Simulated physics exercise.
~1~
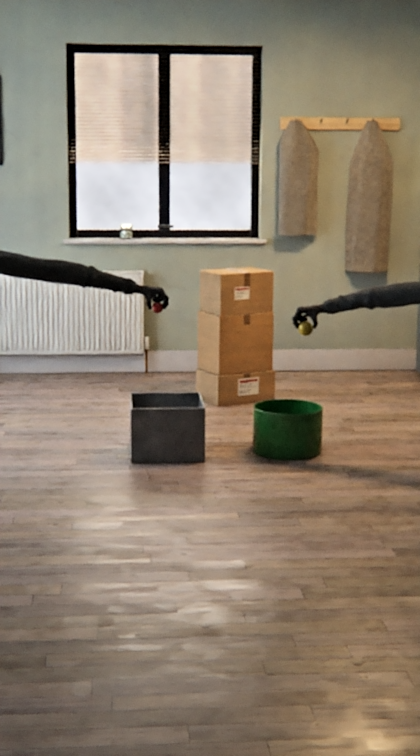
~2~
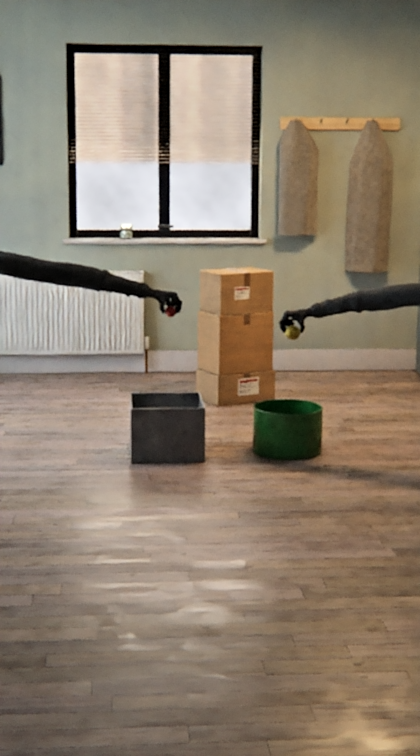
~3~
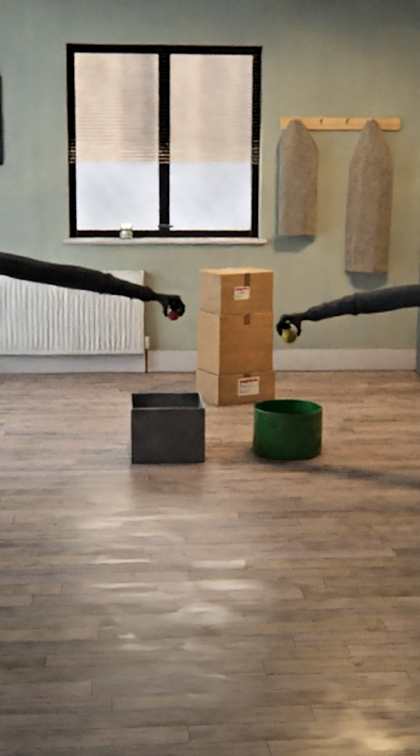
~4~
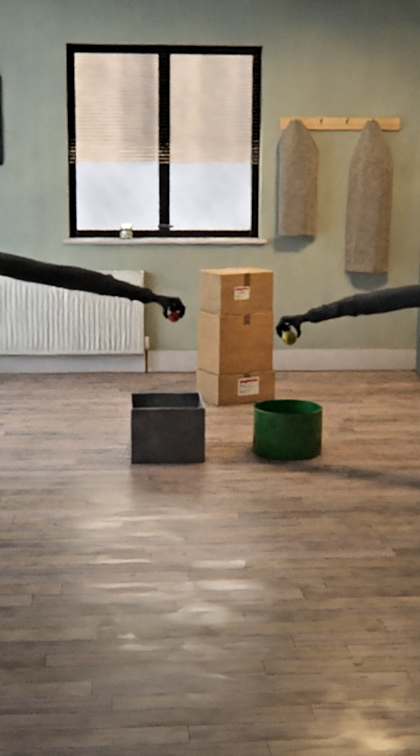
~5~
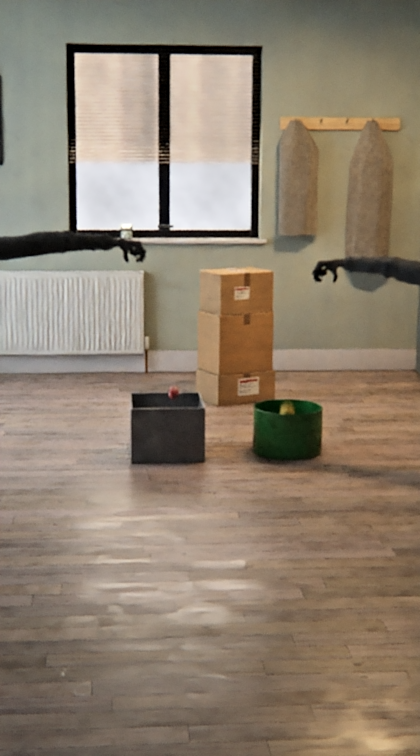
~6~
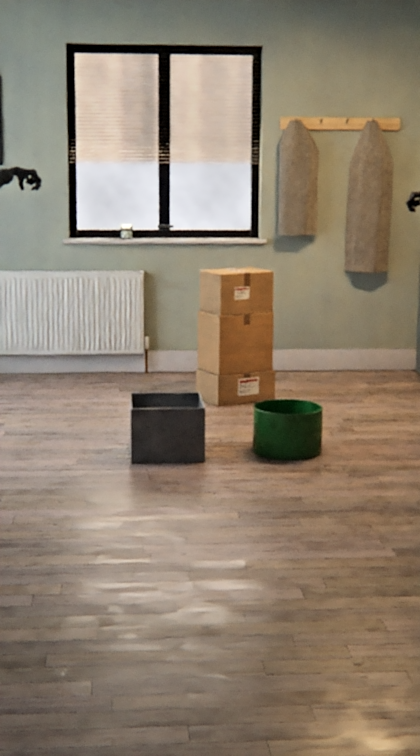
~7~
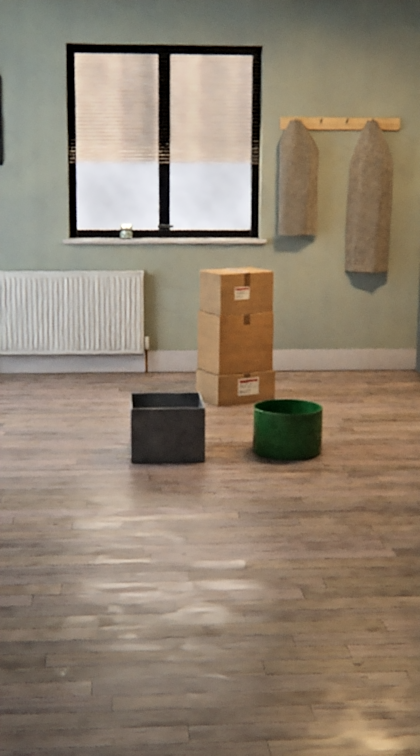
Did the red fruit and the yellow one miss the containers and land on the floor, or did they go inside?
They both went inside, the red one into the grey box on the left and the yellow one into the green bin on the right.
